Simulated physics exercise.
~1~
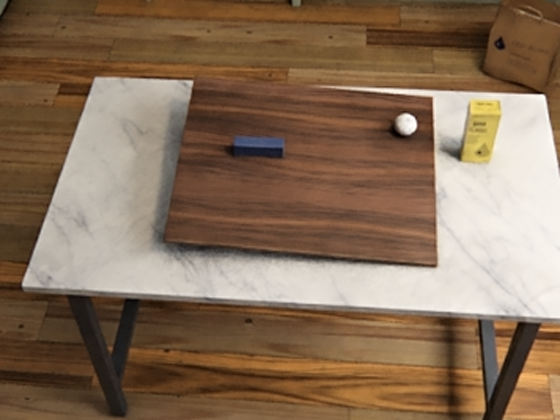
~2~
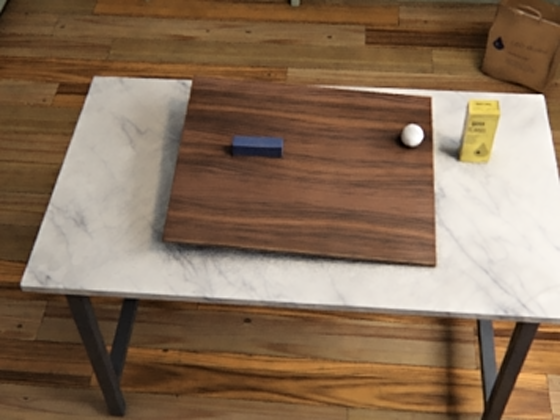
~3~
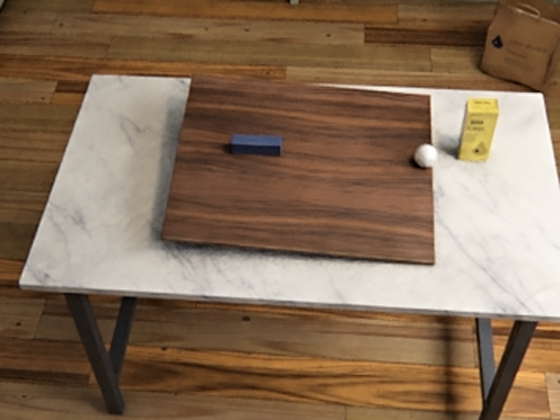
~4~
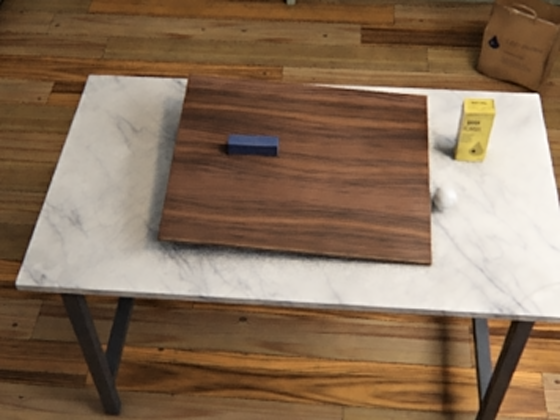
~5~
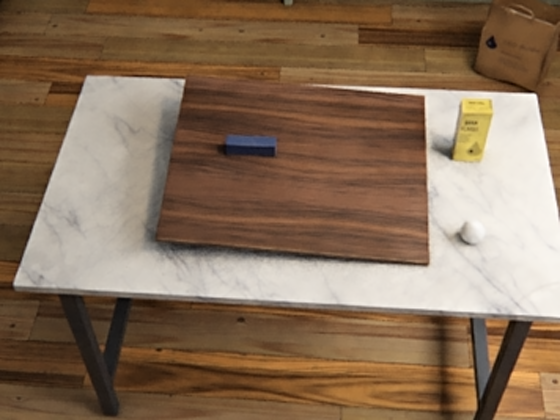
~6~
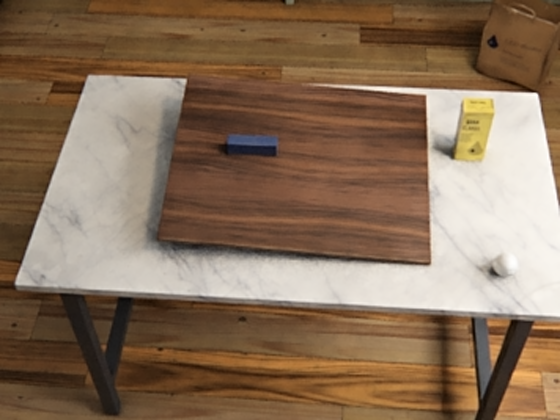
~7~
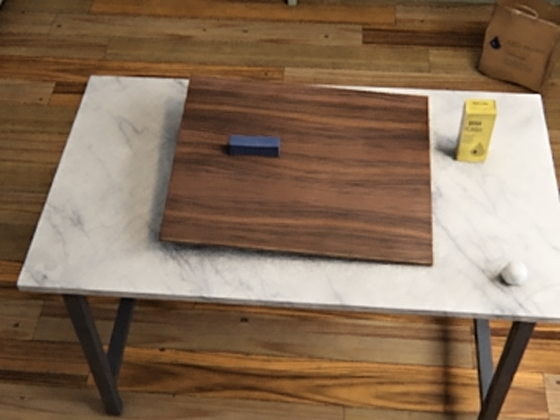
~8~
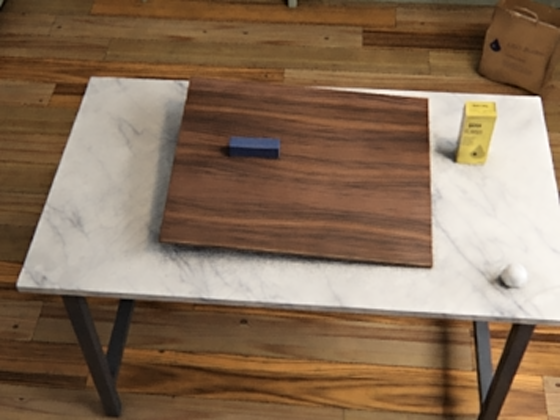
The clip opens on a tilted dark wooden board resting on a marble-topped table, with a blue block on it, a small white ball near its upper right corner, and a yellow carton standing to the right. The ball moves right and toward the viewer across the board. It reaches the right edge and goes over it, passing onto the marble below the carton. It continues toward the table's near right corner, slowing as it goes. Finally, it rests on the marble near the front edge, while the block and carton remain in place.
